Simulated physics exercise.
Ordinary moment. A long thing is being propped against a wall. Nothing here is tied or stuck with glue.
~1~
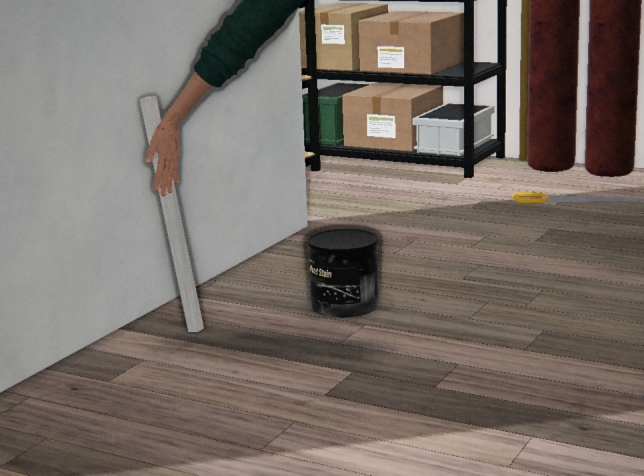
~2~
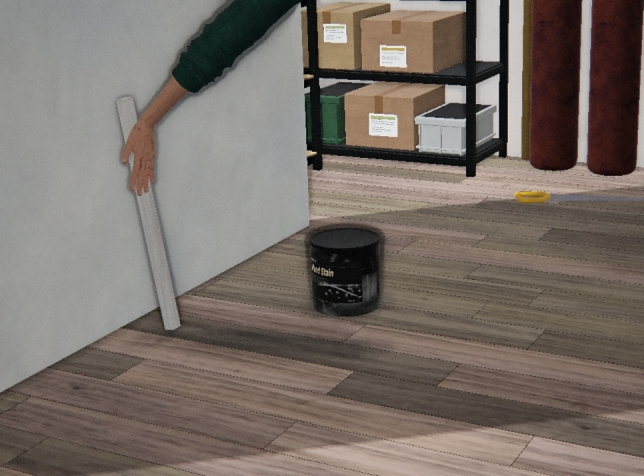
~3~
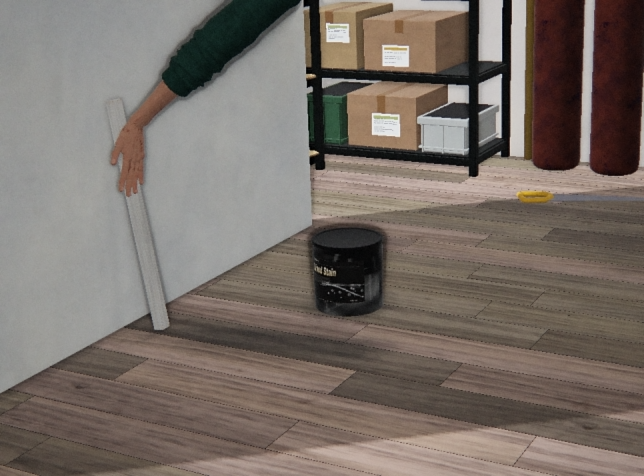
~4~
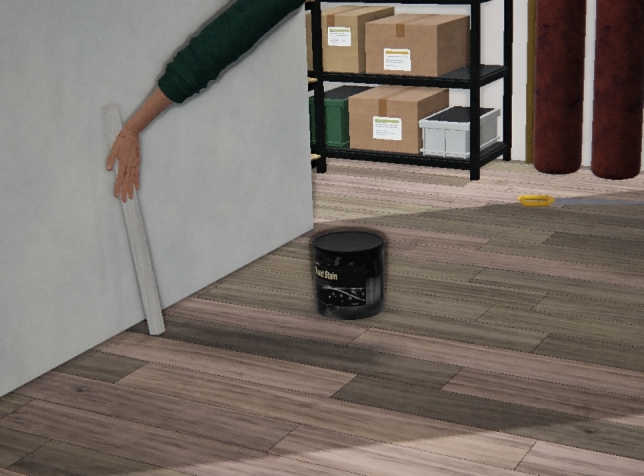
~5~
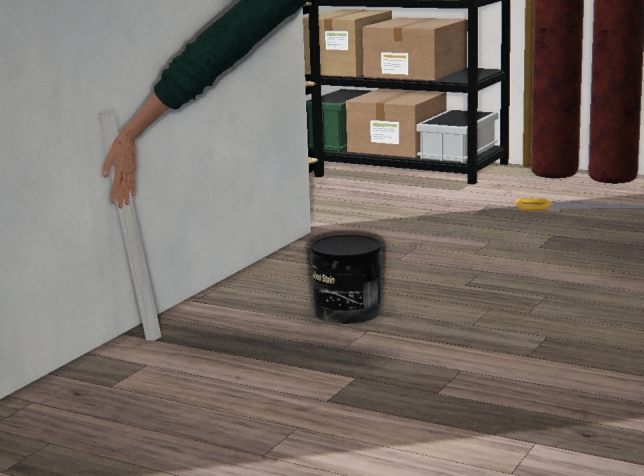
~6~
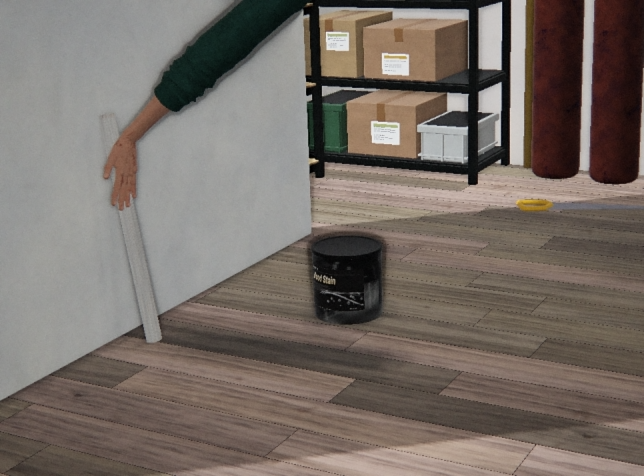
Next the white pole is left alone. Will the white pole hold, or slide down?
It stands firm.
Then, 0.40 s later than the last frame, all is still.
Then, 0.90 s later than the last frame, white pole resting near (131, 230).
When it is over, both as before. End places, in pixels of the last picture, white pole near (131, 230). The pole holds.
